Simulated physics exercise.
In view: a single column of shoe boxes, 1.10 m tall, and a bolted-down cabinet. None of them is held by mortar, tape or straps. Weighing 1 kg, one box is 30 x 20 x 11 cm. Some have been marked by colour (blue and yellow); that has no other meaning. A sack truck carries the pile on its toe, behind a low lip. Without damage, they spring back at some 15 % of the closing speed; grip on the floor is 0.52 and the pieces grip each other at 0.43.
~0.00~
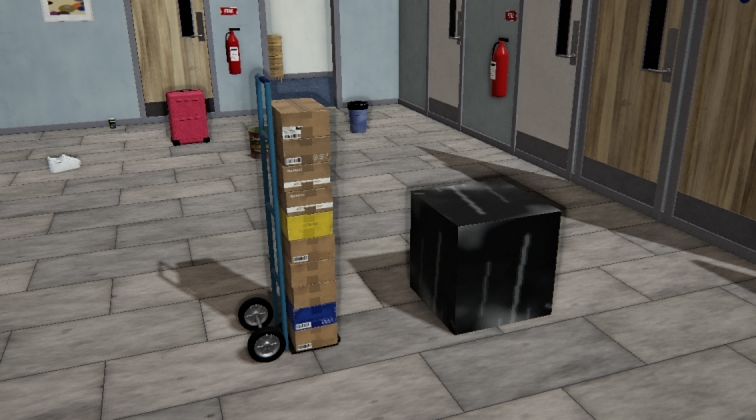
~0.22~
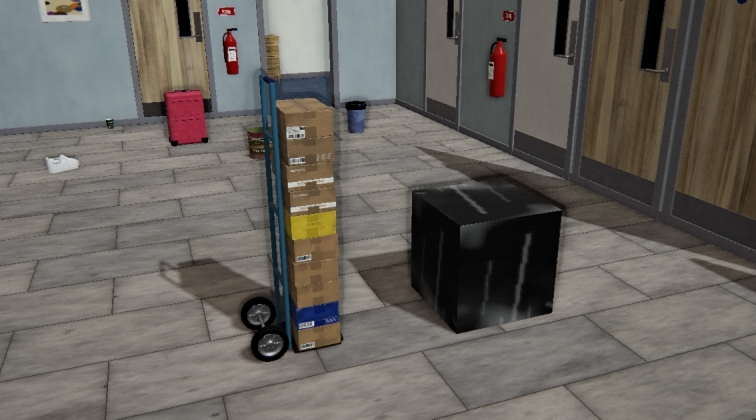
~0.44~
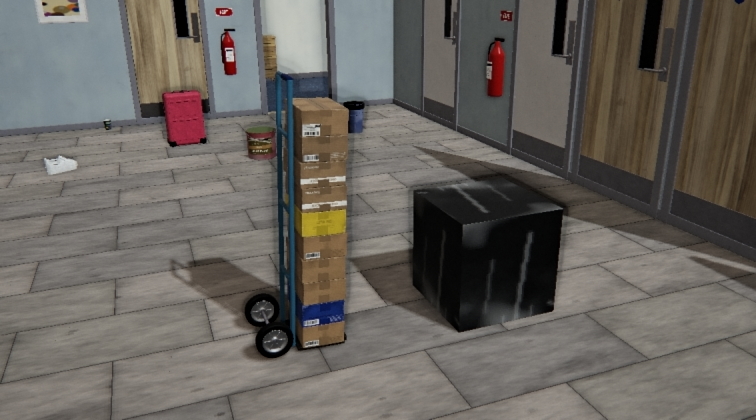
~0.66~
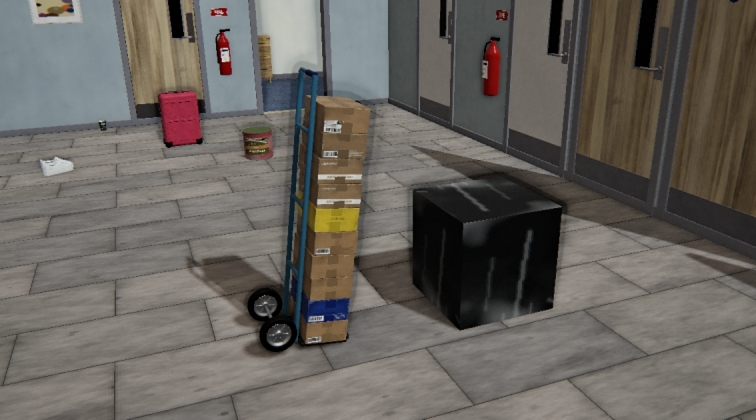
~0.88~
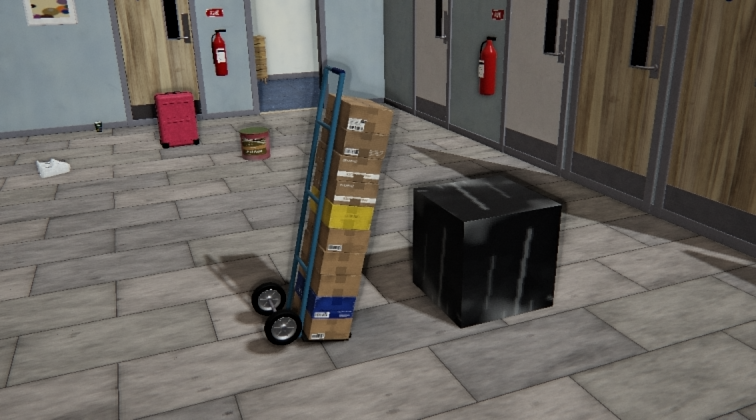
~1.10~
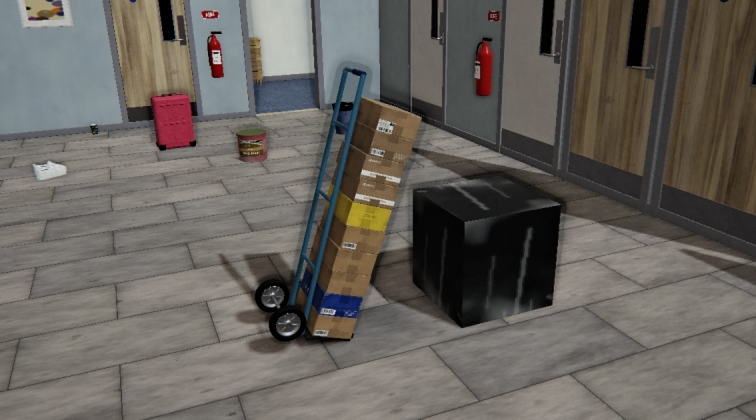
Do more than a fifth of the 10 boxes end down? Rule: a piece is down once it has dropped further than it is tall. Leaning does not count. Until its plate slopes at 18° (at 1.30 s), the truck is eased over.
Yes.
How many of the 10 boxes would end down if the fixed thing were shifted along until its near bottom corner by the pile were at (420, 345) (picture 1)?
It would be 3.
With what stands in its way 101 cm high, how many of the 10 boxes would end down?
Count at the end: 0.
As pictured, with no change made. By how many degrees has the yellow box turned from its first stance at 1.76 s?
Roughly 50 degrees.
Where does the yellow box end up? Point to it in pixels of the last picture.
In the final image its middle is around (407, 223).
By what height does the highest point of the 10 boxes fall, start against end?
About 36 cm.
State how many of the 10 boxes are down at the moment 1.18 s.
By that time the tally stands at 0.
After 1.18 s, none of the 10 boxes down, 10 disturbed; yellow box 24° from how it stood; blue box 24° from how it stood.
After 1.30 s, none of the 10 boxes down, 10 disturbed; yellow box 32° from how it stood, 35 mm lower; blue box 32° from how it stood.
After 1.44 s, 4 of the 10 boxes down; yellow box 47° from how it stood, 11 cm lower; blue box 47° from how it stood.
After 1.76 s, 5 of the 10 boxes down; blue box 45° from how it stood; yellow box 45° from how it stood, 12 cm lower.
In the end (2.7 s), 5 of the 10 boxes down; blue box 45° from how it stood; yellow box 45° from how it stood, 12 cm lower. That is 50 per cent. From the last view, middles, blue box near (349, 291), yellow box near (407, 223).
